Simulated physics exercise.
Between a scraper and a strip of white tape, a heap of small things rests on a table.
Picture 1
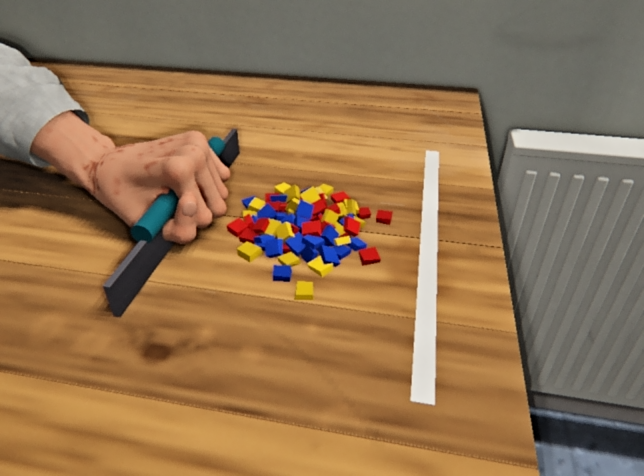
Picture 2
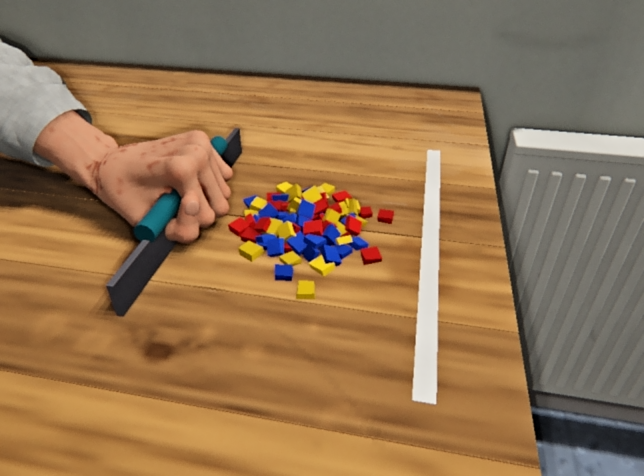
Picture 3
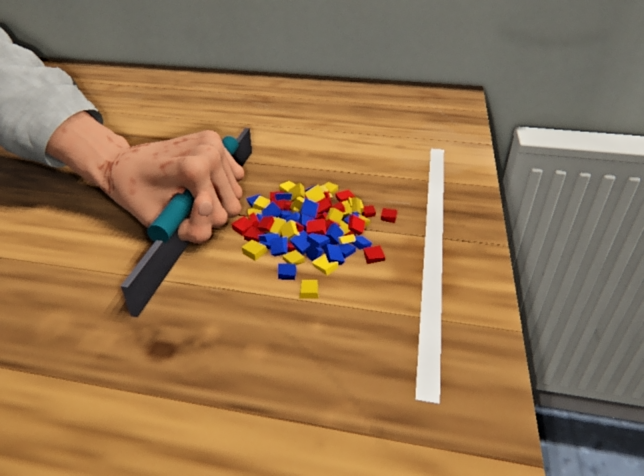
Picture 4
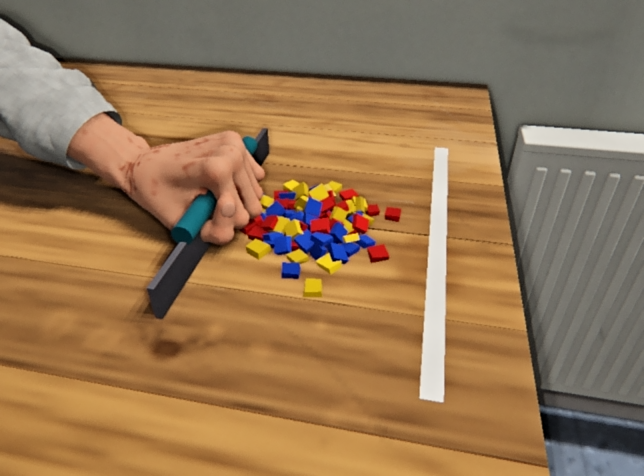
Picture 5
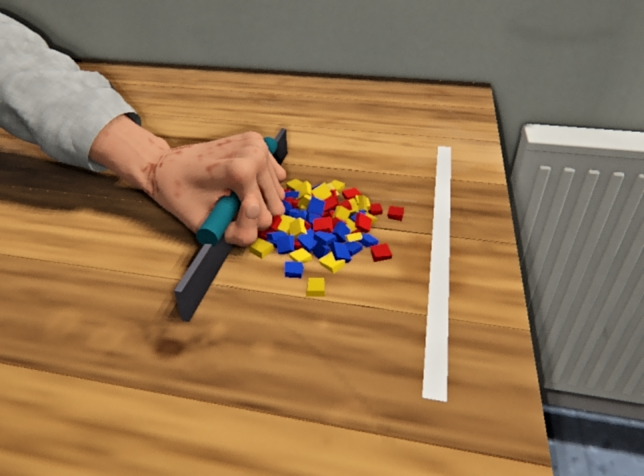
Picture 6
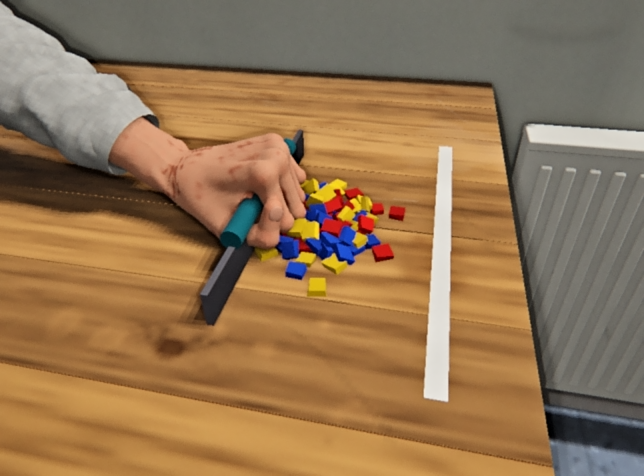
A wooden table stands against a grey wall beside a white radiator, seen from above at an angle by a camera that drifts very slightly. A hand in a grey sleeve grips a dark scraper with a teal handle, left of a heap of red, yellow and blue tiles and a white tape strip. At first nearly still, the hand slides the scraper rightward into the heap's near side, bunching some tiles.
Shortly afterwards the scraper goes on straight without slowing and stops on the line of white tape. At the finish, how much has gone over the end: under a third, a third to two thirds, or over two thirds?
A third to two thirds.
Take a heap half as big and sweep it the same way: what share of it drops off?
Expected share: Around 20 %.
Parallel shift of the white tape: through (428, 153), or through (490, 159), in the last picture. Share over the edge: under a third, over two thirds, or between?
For the first place it's less than a third, and for the second it's above two thirds.
Soon after the last picture, scraper still moving, near (362, 203); heap all on the table, its front near (463, 241).
A little later, scraper stopped at the white tape; heap about a quarter over the edge.
Later still, scraper stopped at the white tape; heap about half over the edge.
At rest, scraper stopped at the white tape; heap about half over the edge.
